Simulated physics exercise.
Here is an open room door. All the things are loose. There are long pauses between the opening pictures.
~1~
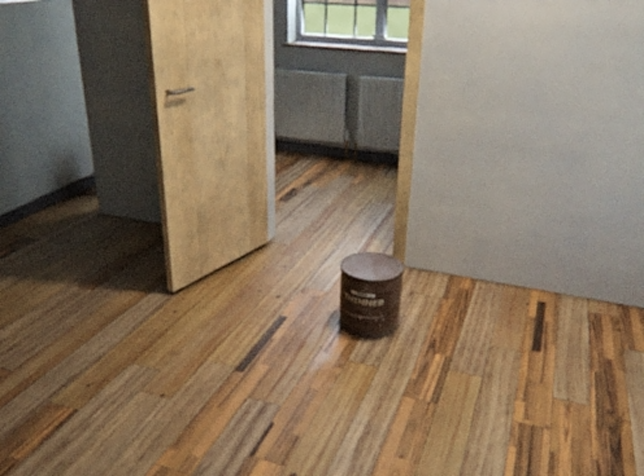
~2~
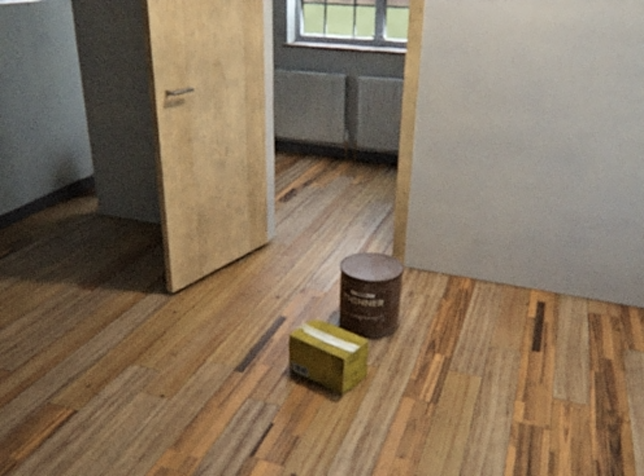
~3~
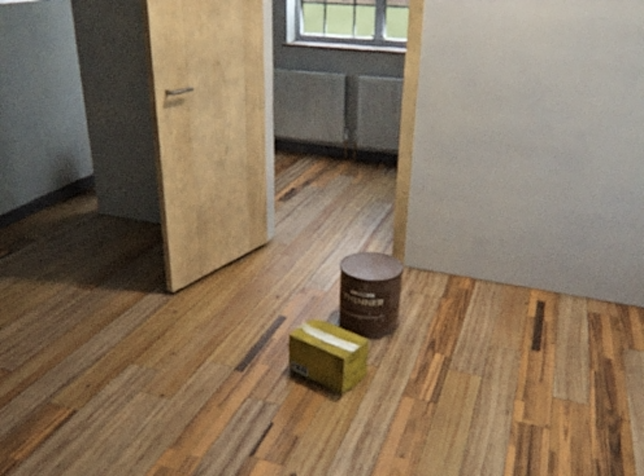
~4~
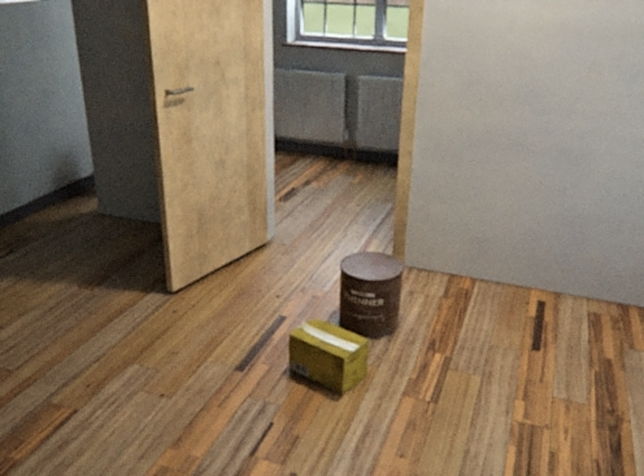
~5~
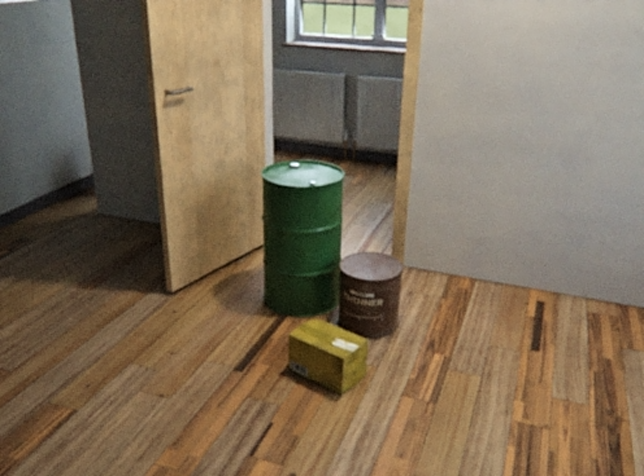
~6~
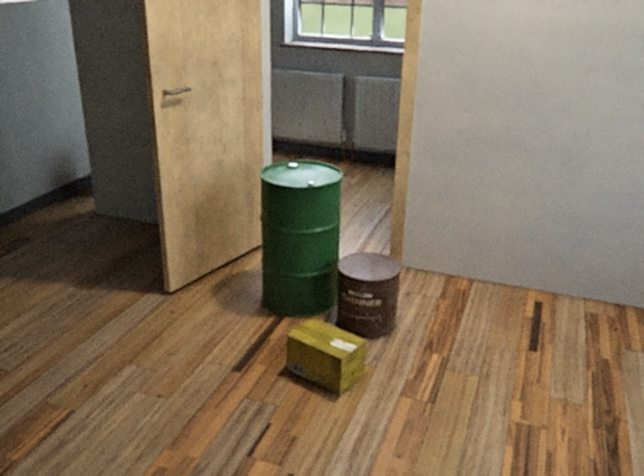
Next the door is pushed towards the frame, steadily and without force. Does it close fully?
In the end the door jams.
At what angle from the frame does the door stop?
About 65°.
Then, 0.40 s on from there, door 96° open.
Then, 0.70 s on from there, door 81° open.
Then, 0.90 s on from there, door 69° open.
In the end, door 67° open; all 3 unmoved. At the end, from the last picture's camera, green drum near (302, 238).
